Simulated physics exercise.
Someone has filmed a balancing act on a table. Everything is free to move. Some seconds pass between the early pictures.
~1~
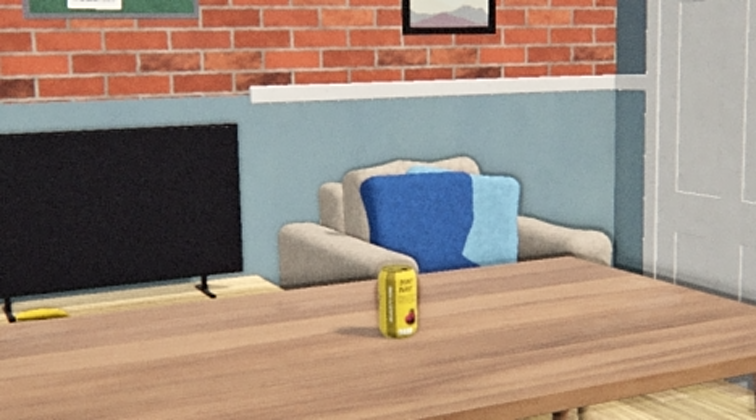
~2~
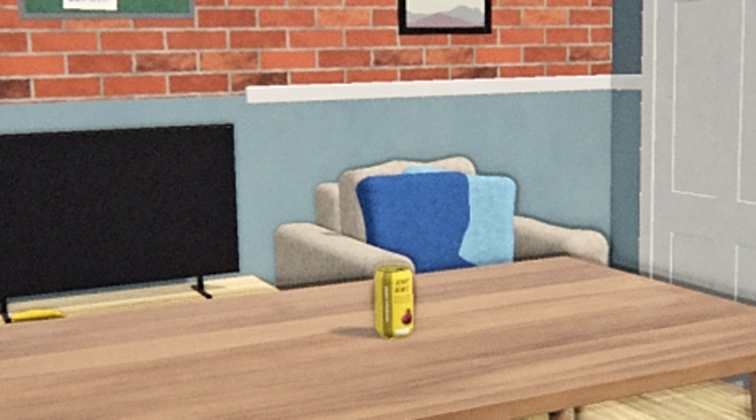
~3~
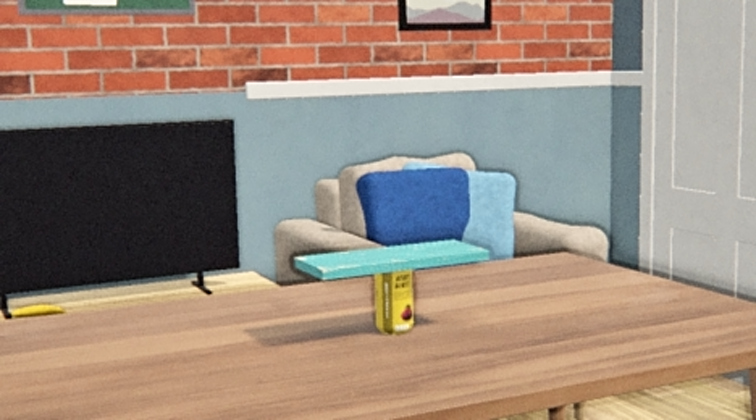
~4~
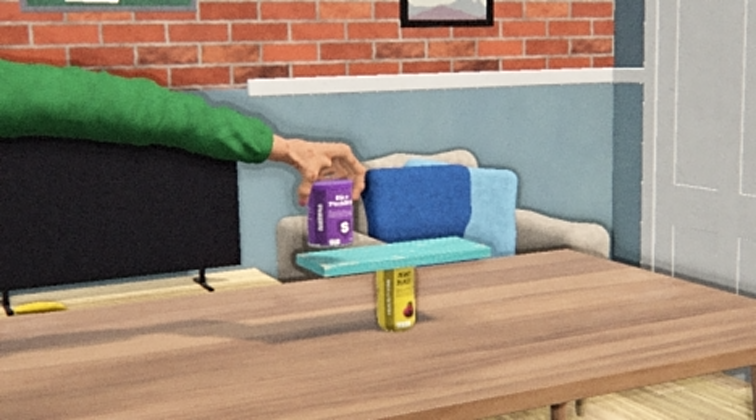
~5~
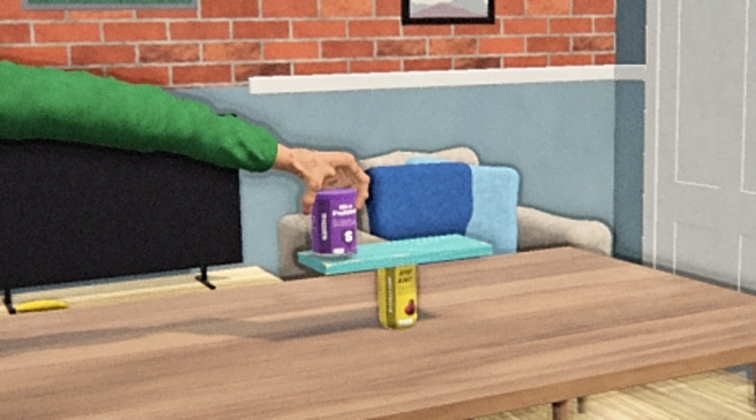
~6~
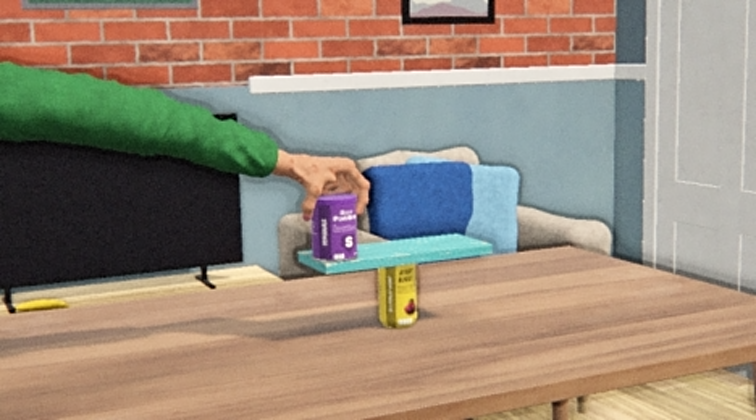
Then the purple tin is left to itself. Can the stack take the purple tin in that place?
Here the stack gives way.
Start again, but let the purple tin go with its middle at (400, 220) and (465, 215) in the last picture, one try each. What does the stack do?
First try: It holds; second try: It comes apart.
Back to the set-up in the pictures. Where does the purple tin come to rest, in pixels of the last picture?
Around (279, 333).
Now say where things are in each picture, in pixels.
In the first picture, the last thing is not in view yet.
In the second picture, the last thing is not in view yet.
In the third picture, the last thing is not in view yet; turquoise board (393, 259).
The fourth picture shows still above its spot; purple tin (330, 213); turquoise board (394, 255).
The fifth picture shows still above its spot; purple tin (334, 222); turquoise board (396, 253).
The sixth picture shows in place under the hand; purple tin (334, 227); turquoise board (396, 253).
Then, 0.30 s past the last view, purple tin now fallen; turquoise board rocked 33° from its first pose.
Then, 0.40 s past the last view, turquoise board rocked 56° from its first pose.
Then, 0.60 s past the last view, turquoise board rocked 40° from its first pose.
Then, 0.80 s past the last view, turquoise board now fallen.
Finally, fallen, turquoise board and purple tin; yellow can still in place. Final places as the last picture's camera would see them, purple tin near (279, 333). The stack loses its balance.
